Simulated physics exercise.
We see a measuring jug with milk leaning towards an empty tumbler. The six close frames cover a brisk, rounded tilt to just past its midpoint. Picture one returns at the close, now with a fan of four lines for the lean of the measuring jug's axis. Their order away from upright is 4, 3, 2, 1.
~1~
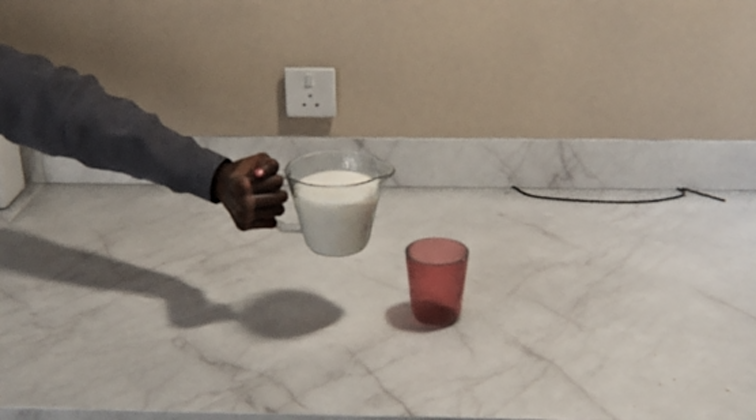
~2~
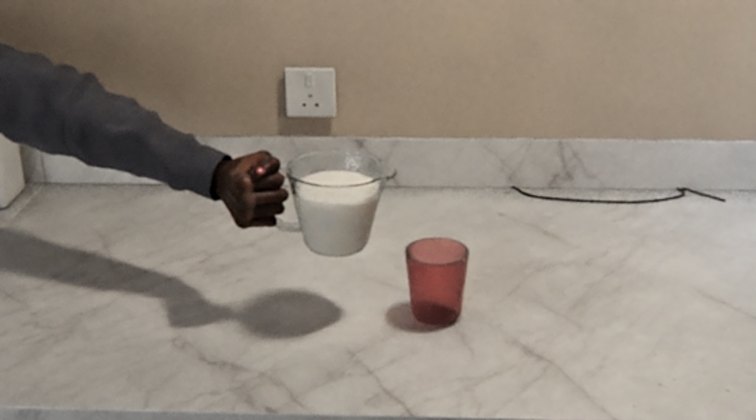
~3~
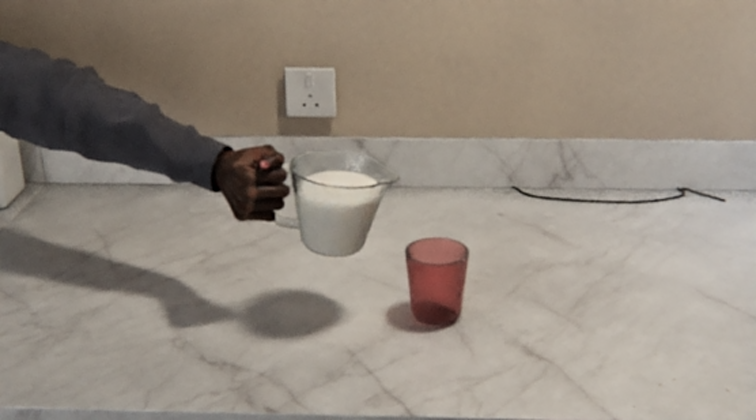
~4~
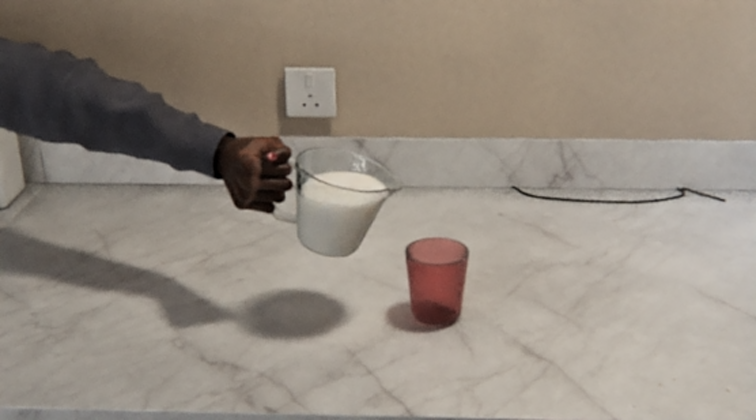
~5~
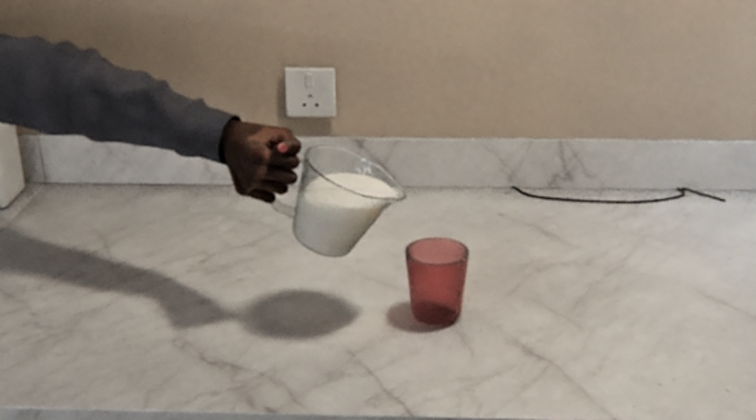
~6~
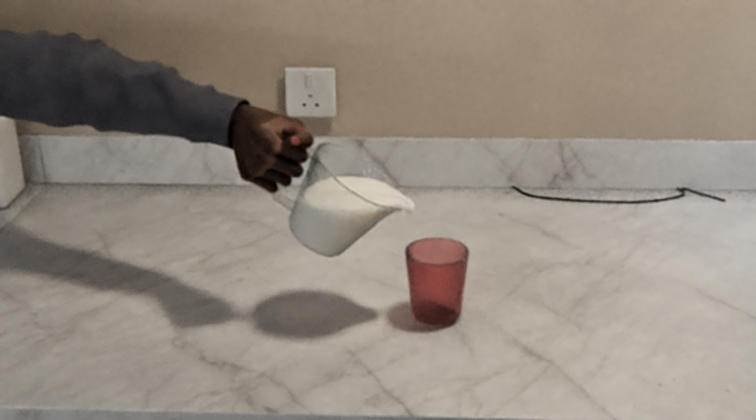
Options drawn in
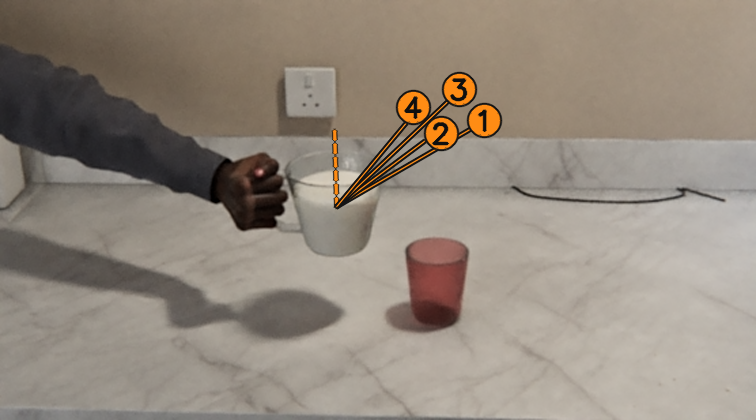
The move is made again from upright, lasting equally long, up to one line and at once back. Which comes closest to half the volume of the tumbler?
Take 3.
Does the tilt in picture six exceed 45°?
No.
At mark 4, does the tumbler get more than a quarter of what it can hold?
Yes, clearly.
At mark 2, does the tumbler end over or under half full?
Over half.
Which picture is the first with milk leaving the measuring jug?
Picture 6.
On the marked copy, 1 at (470, 129); 2 at (424, 141); 3 at (447, 101); 4 at (406, 123).
Choosing 1, the tumbler ends with about 90 % of what it can hold.
Choosing 2, the tumbler ends with about 70 % of what it can hold.
Choosing 3, the tumbler ends with about 50 % of what it can hold.
Choosing 4, the tumbler ends with about 33 % of what it can hold.
